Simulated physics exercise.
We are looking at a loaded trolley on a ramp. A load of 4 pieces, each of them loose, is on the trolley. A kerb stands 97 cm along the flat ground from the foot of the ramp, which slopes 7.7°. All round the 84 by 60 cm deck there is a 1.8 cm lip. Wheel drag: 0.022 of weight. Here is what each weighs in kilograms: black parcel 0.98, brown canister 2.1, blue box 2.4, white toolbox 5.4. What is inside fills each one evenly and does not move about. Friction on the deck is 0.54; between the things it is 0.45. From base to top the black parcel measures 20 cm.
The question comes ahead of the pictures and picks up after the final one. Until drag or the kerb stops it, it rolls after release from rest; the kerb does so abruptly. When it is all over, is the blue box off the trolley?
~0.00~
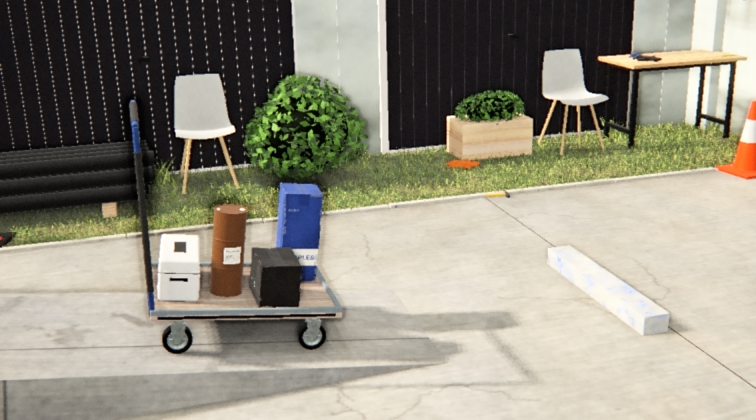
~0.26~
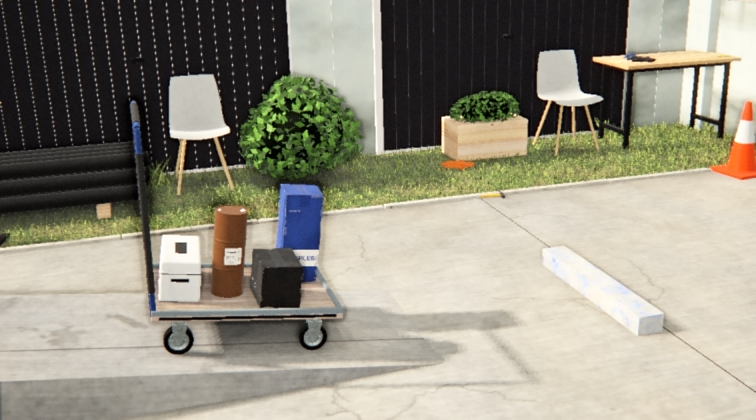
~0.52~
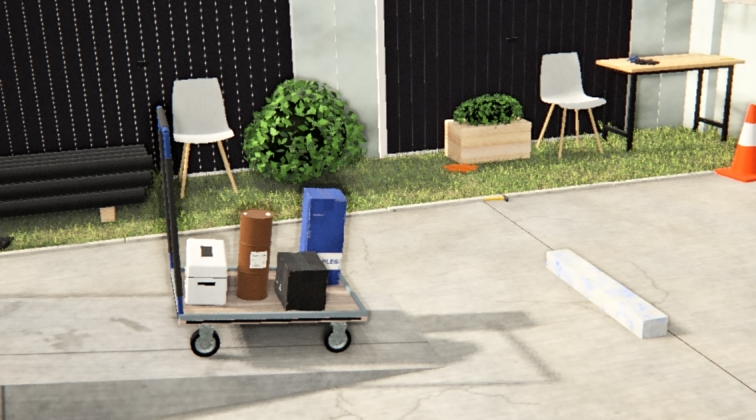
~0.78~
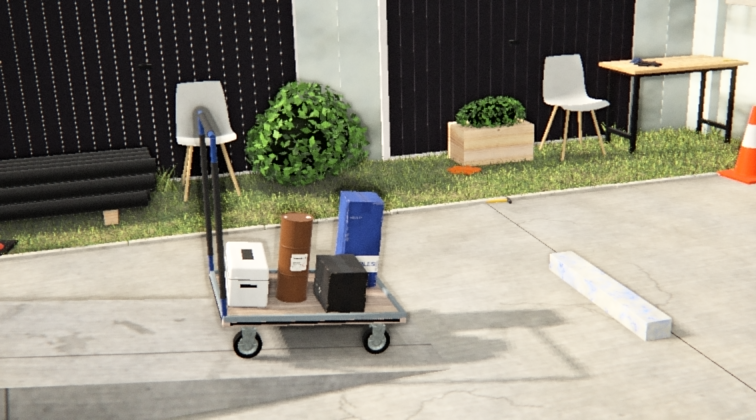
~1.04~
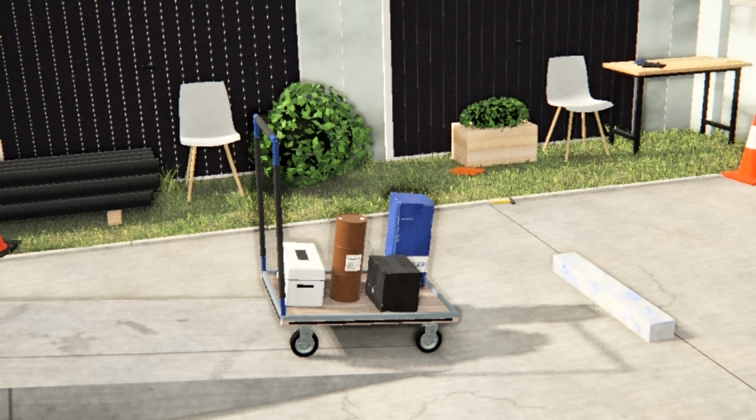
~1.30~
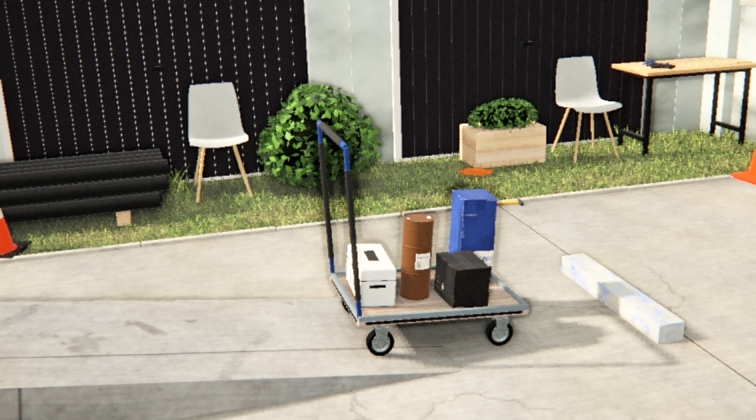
When it all settles, the blue box is no longer carried.
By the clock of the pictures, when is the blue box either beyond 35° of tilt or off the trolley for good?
Near 2.0 s.
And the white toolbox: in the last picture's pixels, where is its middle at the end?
Its middle comes to rest around (515, 263).
By 1.70 s, 10 cm to the kerb.
By 1.90 s, trolley at the kerb; blue box rocked 16° off its seat near (596, 218); brown canister rocked 12° off its seat; black parcel 9 cm from its spot.
By 2.10 s, trolley at the kerb; blue box now off the trolley; brown canister rocked 31° off its seat; black parcel 15 cm from its spot.
By 2.40 s, trolley at the kerb; brown canister rocked 32° off its seat; black parcel 15 cm from its spot; white toolbox 12 cm from its spot.
When it is over (4.3 s), off the trolley, blue box; lying over on the trolley, brown canister; not toppled but over 10 cm from the start, black parcel and white toolbox. End places, in pixels of the last picture, blue box near (638, 255).
